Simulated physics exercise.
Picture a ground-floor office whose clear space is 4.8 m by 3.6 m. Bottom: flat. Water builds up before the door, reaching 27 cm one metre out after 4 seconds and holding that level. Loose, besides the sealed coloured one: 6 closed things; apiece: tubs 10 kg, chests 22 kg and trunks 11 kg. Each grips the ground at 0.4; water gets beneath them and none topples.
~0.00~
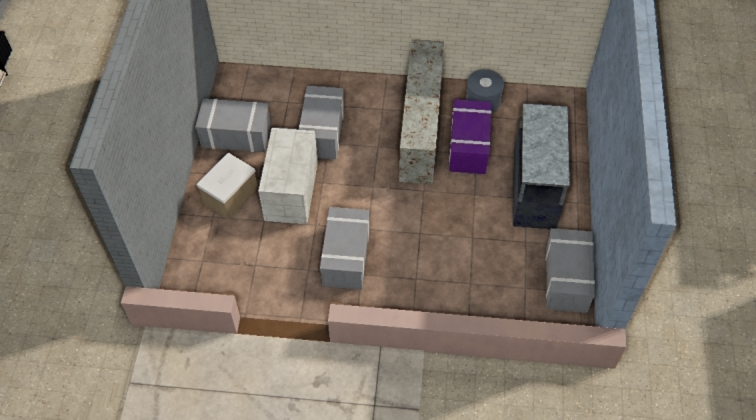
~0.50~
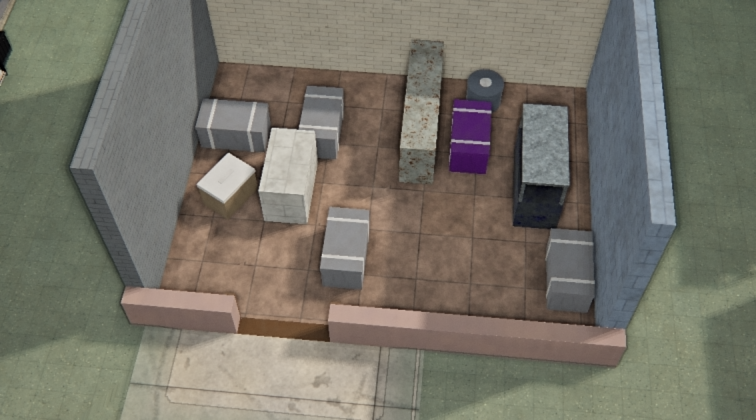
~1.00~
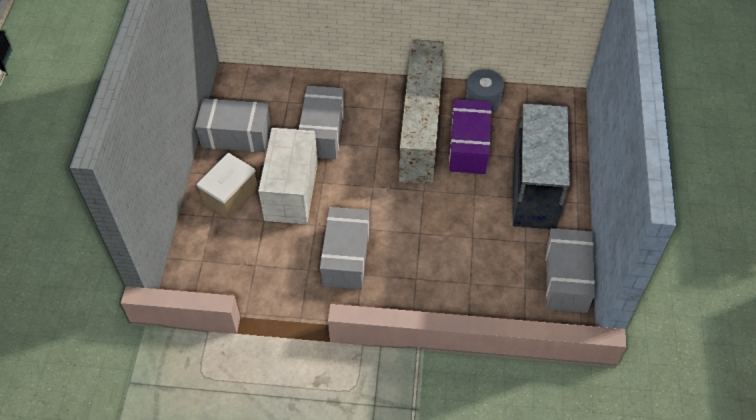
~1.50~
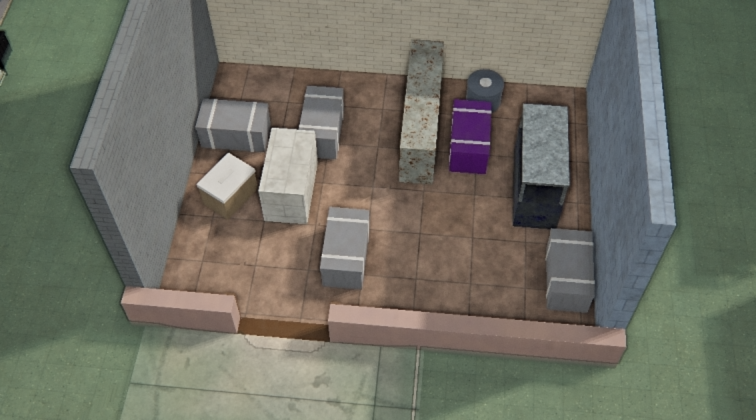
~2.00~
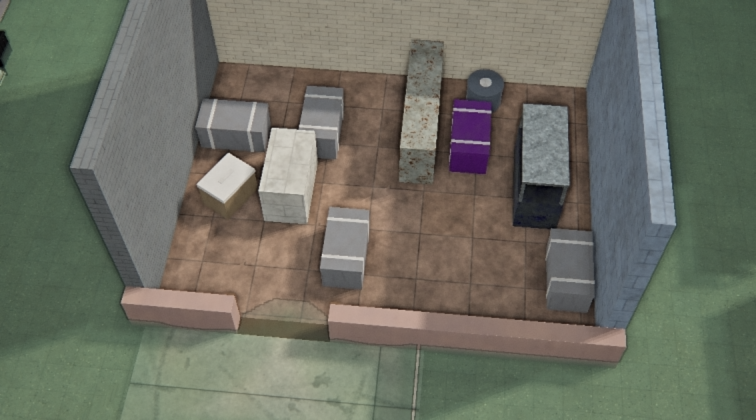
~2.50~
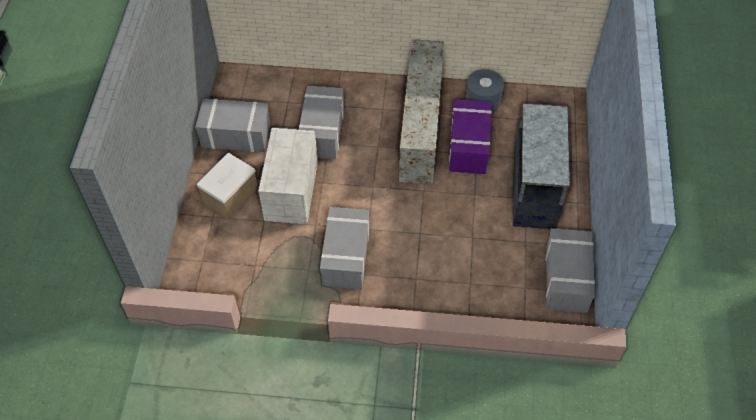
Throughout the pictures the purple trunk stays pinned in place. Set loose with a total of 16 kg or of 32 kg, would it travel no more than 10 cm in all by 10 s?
It is steadied by only the greater weight.
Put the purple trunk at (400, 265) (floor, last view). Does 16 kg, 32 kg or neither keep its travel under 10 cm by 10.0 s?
Short answer: Heavier load only.
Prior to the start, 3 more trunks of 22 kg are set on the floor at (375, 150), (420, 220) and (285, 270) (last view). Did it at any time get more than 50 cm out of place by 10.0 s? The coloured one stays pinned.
The first comes out above the threshold, the second above the threshold, the third below the threshold.
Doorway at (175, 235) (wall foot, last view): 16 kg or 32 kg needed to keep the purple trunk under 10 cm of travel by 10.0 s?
That way, only the big mass suffices.
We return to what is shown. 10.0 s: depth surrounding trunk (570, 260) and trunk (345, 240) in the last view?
I'd estimate 4 cm for the first and 6 cm for the second.
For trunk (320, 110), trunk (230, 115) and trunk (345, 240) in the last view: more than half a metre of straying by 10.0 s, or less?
In that order: Beyond, beyond, beyond.
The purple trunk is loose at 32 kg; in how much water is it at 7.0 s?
Something like 4 centimetres.
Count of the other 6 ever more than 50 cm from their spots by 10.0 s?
Total: 4.
After 3.5 s the purple trunk would be 0 cm from its start with 16 kg and 0 cm from its start with 32 kg; 0 cm of water round it then.
After 4.5 s the purple trunk would be 0 cm from its start with 16 kg and 0 cm from its start with 32 kg; 0 cm of water round it then.
After 7.0 s the purple trunk would be 7 cm from its start with 16 kg and 0 cm from its start with 32 kg; 4 cm of water round it then.
After 10.0 s the purple trunk would be 26 cm from its start with 16 kg and 0 cm from its start with 32 kg; 7 cm of water round it then.
